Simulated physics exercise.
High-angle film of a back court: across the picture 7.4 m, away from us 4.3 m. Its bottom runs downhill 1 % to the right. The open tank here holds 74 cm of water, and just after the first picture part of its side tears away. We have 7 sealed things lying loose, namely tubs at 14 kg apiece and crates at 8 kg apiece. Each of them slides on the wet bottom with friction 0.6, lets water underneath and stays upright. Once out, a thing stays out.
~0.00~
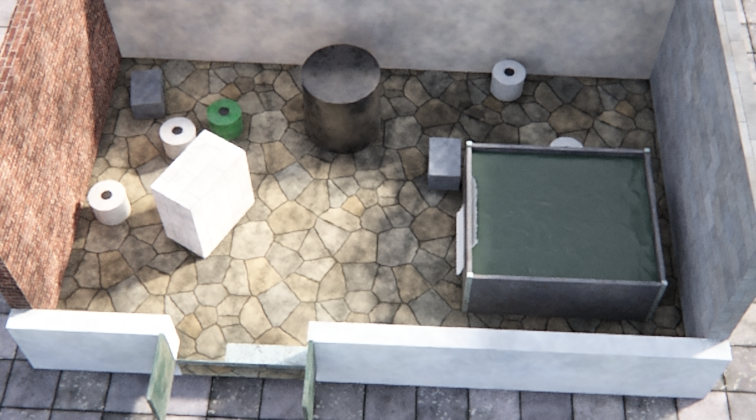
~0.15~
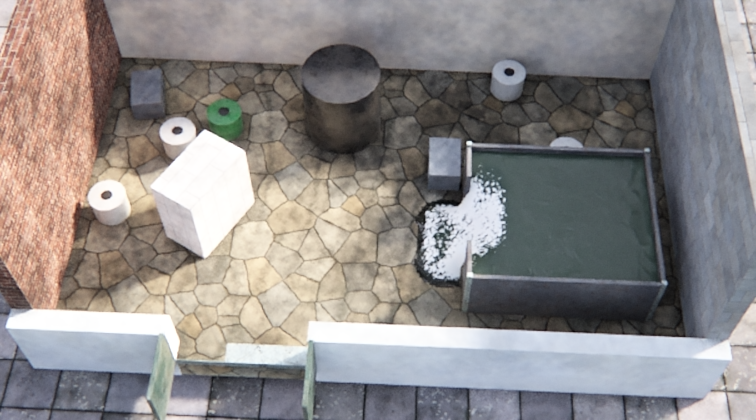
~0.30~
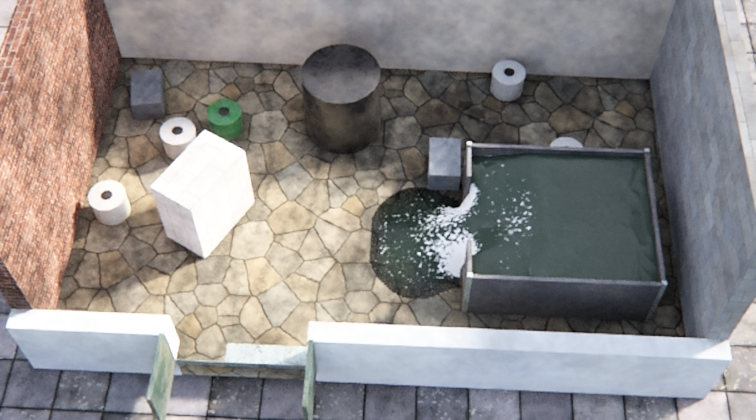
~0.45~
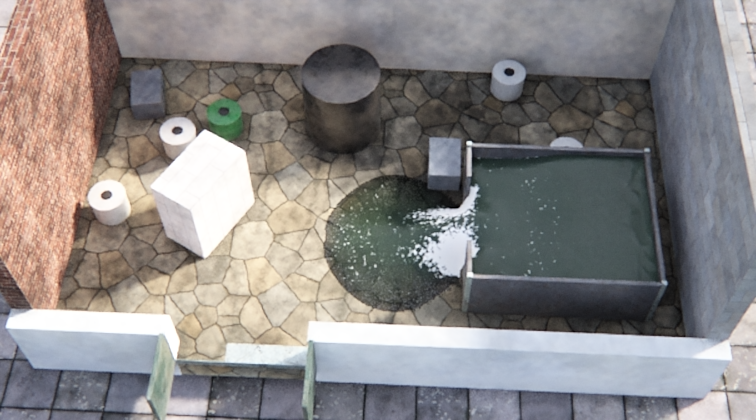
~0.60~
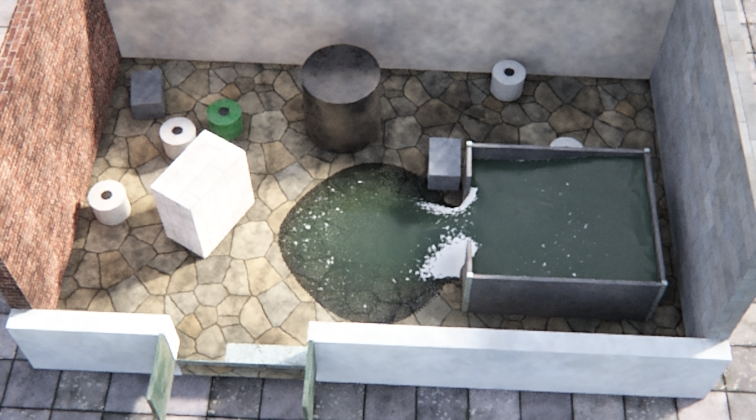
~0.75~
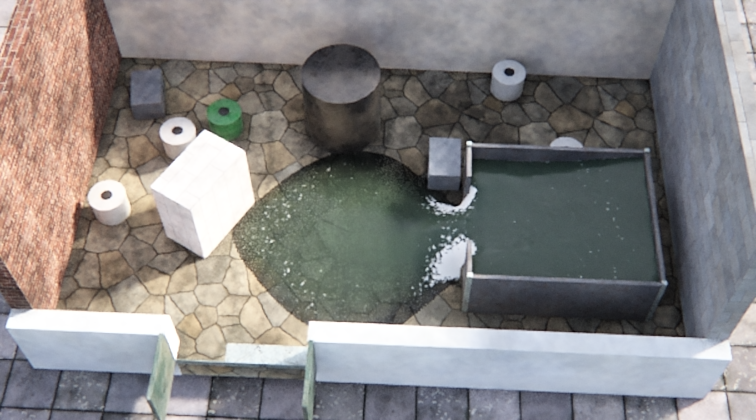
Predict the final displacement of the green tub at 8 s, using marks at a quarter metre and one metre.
It will move a long way.
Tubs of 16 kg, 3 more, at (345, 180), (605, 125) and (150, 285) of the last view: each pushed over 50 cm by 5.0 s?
The first one ends up beyond that, the second inside that, the third beyond that.
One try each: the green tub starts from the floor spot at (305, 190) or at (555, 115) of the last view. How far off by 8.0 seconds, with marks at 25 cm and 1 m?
One try each gives this: It wanders off a long way, then it goes a little way.
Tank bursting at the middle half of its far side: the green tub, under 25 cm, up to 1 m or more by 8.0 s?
Afterwards the green tub stays almost motionless.
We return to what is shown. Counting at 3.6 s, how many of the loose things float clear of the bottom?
The number is 4.
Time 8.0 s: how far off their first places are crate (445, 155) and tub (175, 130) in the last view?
Taking them in turn, the shifts are 5 cm and 250 cm.
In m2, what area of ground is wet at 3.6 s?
Somewhere around 24 m2, roughly.
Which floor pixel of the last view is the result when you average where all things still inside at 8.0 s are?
Mean floor pixel: About (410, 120).
After 1.6 s the green tub is near (220, 110), 0.1 m from its start, aground; 0 of 7 are out; 0 afloat.
After 3.6 s the green tub is near (188, 55), 1.1 m from its start, afloat; 0 of 7 are out; 4 afloat.
After 5.6 s the green tub is near (321, 65), 1.5 m from its start, afloat; 0 of 7 are out; 4 afloat.
After 8.0 s the green tub is near (480, 93), 3.4 m from its start, aground; 0 of 7 are out; 3 afloat.
